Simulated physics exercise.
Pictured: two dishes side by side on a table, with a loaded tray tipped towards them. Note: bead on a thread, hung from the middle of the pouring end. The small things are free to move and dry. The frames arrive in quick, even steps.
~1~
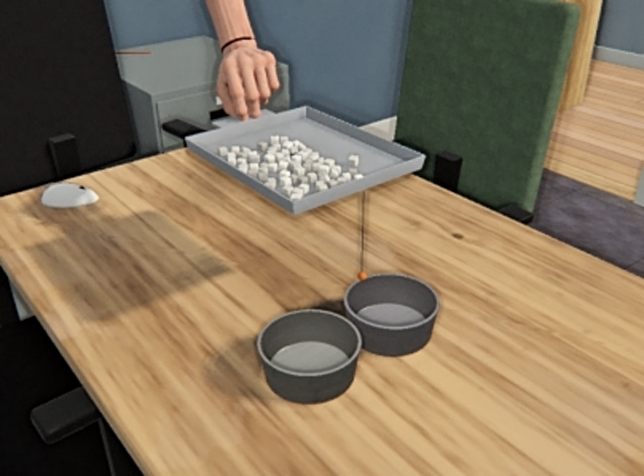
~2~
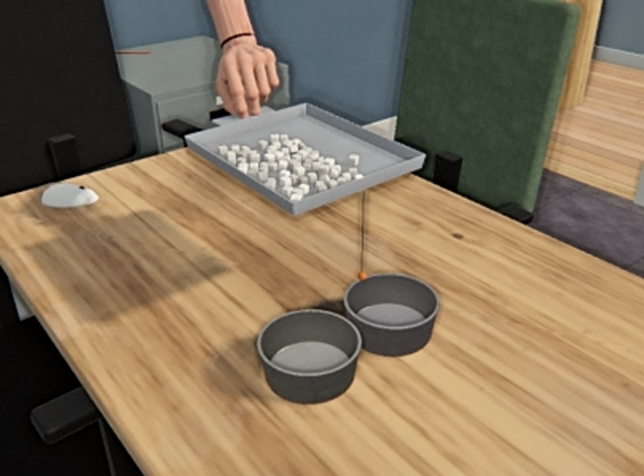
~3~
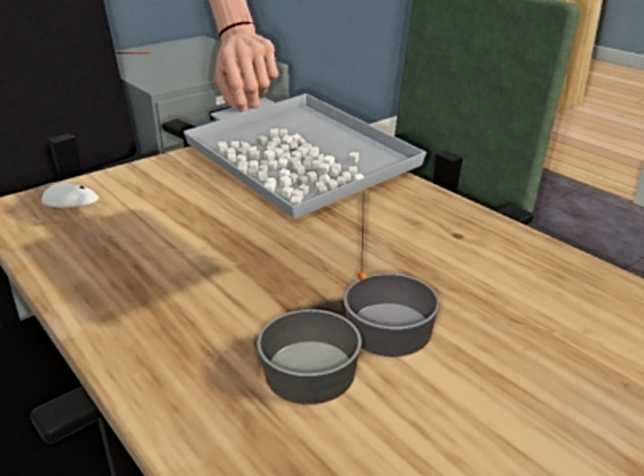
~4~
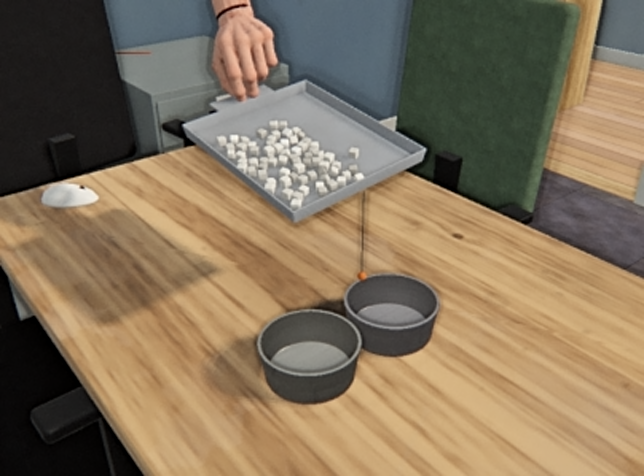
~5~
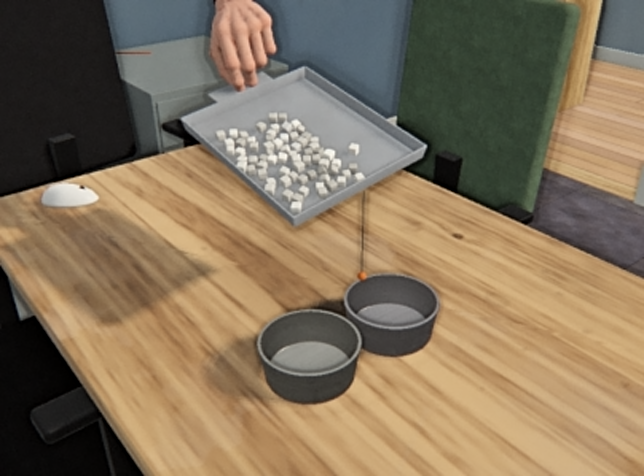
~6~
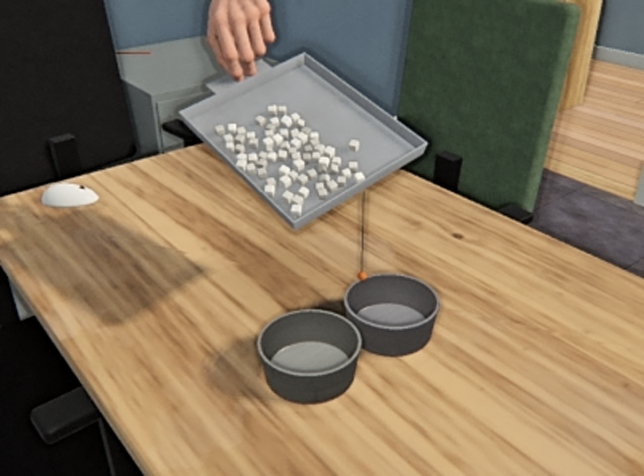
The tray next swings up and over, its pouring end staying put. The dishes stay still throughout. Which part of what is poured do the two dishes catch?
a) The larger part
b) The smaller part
Option b: The smaller part.
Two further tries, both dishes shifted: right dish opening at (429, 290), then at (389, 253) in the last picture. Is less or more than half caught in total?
Taking them in turn, it's short of half and then short of half.
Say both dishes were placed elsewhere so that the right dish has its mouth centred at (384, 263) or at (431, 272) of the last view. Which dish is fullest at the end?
Result, try one: The dish at left; try two: The dish at left.
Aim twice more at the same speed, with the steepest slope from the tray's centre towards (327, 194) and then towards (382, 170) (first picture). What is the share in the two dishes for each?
First case about 80 percent; second case about 40 percent.
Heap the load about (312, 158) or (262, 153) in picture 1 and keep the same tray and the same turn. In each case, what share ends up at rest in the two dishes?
The first start yields 40 per cent, the second 20 per cent.
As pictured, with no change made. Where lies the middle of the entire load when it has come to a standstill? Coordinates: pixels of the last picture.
Roughly pixel (299, 359).
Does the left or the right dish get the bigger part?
That is left.
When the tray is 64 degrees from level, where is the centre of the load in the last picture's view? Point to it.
Mark it at roughly (289, 183) in the final frame.
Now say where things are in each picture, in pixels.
In the first picture, corners of the pouring end (294, 200) and (422, 155), level; middle of the load (293, 165), sugar cubes; left dish (341, 380); right dish (424, 334); bead on its thread (362, 276).
In the second picture, corners of the pouring end (294, 202) and (422, 155), level; middle of the load (293, 164).
In the third picture, corners of the pouring end (294, 205) and (422, 152), tipped barely, lowest at the left corner; middle of the load (293, 162).
In the fourth picture, corners of the pouring end (294, 210) and (423, 149), tipped a little, lowest at the left corner; middle of the load (293, 159).
In the fifth picture, corners of the pouring end (294, 215) and (423, 146), tipped clearly, lowest at the left corner; middle of the load (293, 155).
In the sixth picture, corners of the pouring end (294, 220) and (424, 143), tipped clearly, lowest at the left corner; middle of the load (293, 153); left dish (341, 380); right dish (424, 334).
Just after the last frame, tray tipped steeply; every one on the tray.
A moment on, tray tipped past a quarter turn; almost all on the tray; just a few in the left dish.
Further on, tray tipped past a quarter turn; roughly a quarter in the left dish; about a tenth in the right dish; roughly two thirds outside both.
When it is over, tray tipped past a quarter turn; roughly a quarter in the left dish; about a tenth in the right dish; roughly two thirds outside both.
